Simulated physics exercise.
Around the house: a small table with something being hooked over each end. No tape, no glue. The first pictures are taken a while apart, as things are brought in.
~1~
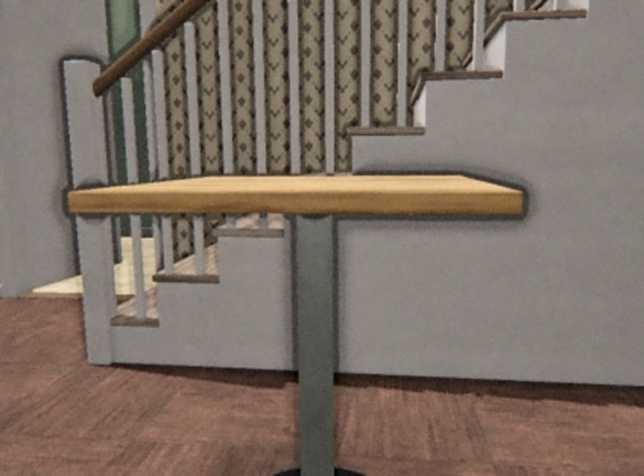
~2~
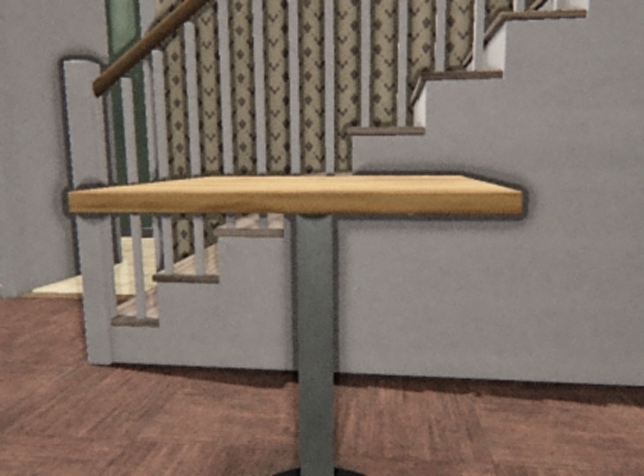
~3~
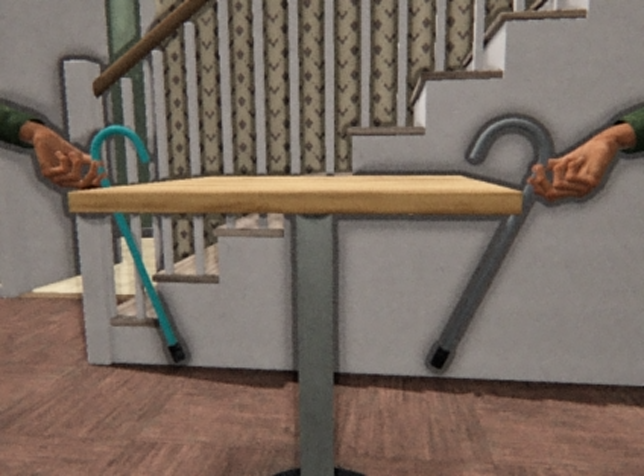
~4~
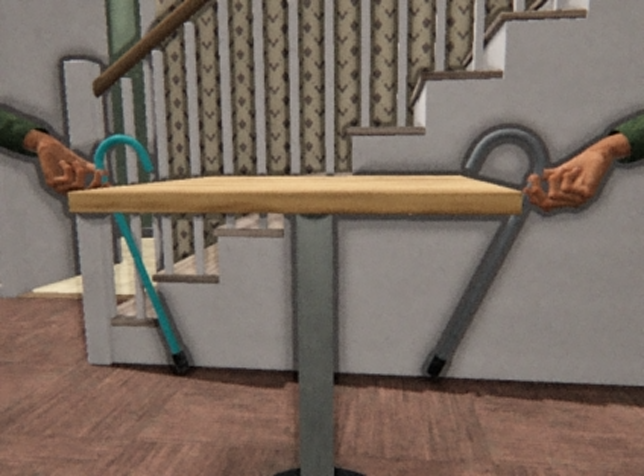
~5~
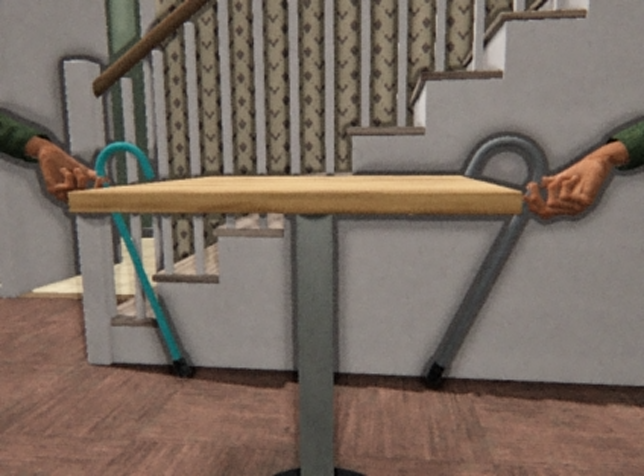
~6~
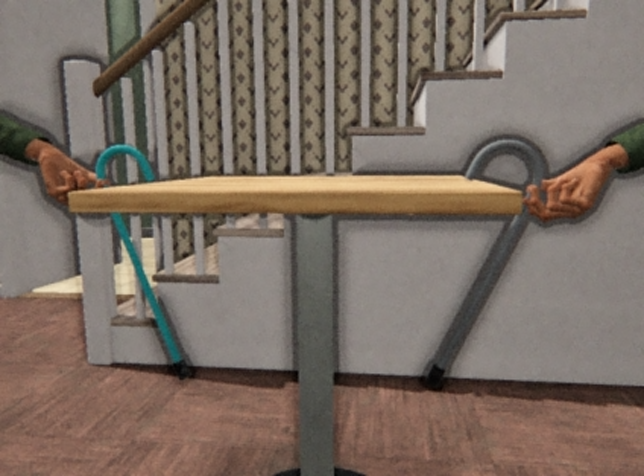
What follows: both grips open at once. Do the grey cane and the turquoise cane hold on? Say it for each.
The grey cane remains in place, the turquoise cane drops past the edge.
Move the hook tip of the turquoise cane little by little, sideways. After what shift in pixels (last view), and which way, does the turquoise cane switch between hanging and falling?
About 8 pixels right.
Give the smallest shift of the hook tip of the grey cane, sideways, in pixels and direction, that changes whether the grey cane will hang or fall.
About 12 pixels right.
Then, 0.42 s on from there, grey cane at rest near (463, 263); turquoise cane on its way down near (141, 404).
In the end, the grey cane stays hooked on the edge, near (462, 263); the turquoise cane falls to the floor.
